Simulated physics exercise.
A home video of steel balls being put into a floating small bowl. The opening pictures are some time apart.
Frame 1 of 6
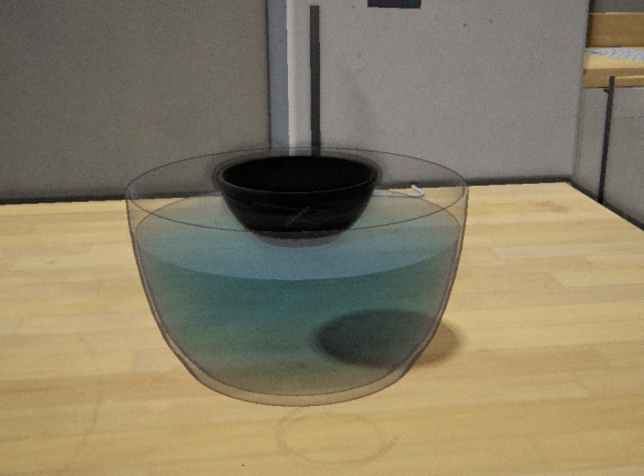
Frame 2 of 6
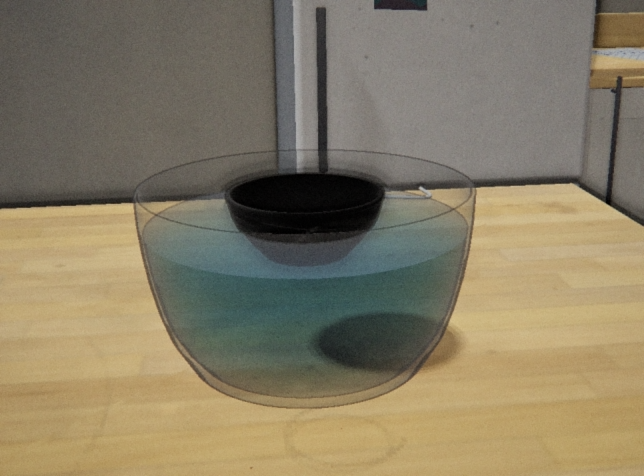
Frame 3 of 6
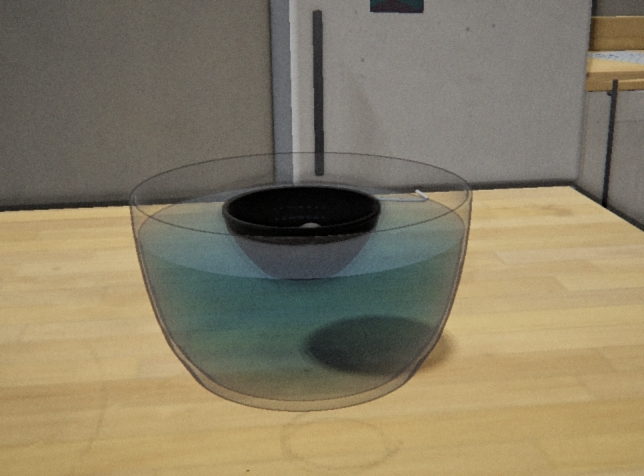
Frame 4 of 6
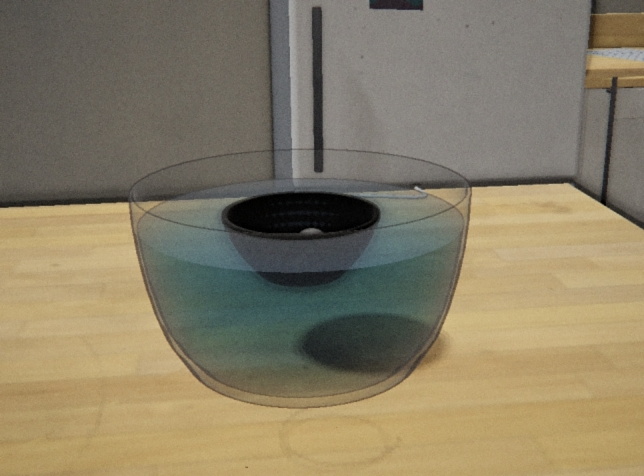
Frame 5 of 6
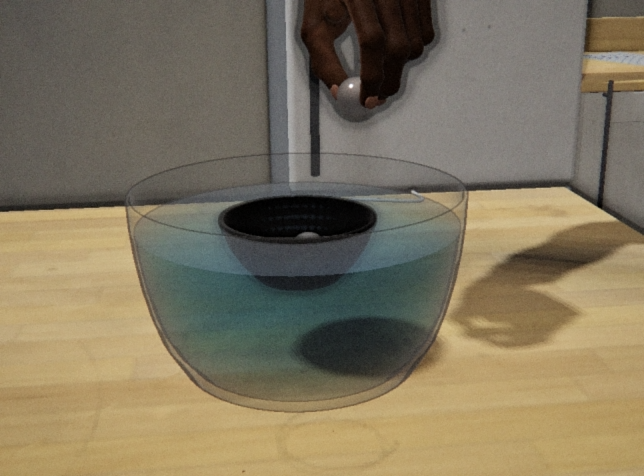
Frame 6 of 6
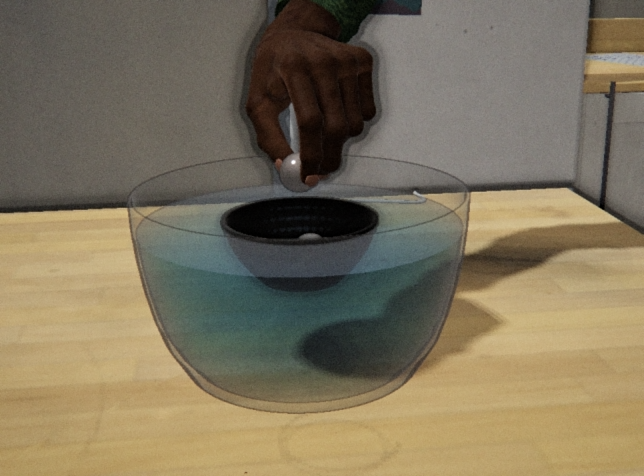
On a wooden table, a small black bowl floated lower and lower in a clear bowl of bluish water as steel balls were added, then a hand lowered another ball close above it.
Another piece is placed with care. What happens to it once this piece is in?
It is done for.
Soon after, the steel ball is in and the small bowl dips.
Later, water pours in over its edge.
In the end, the small bowl lies on the bottom with its load.
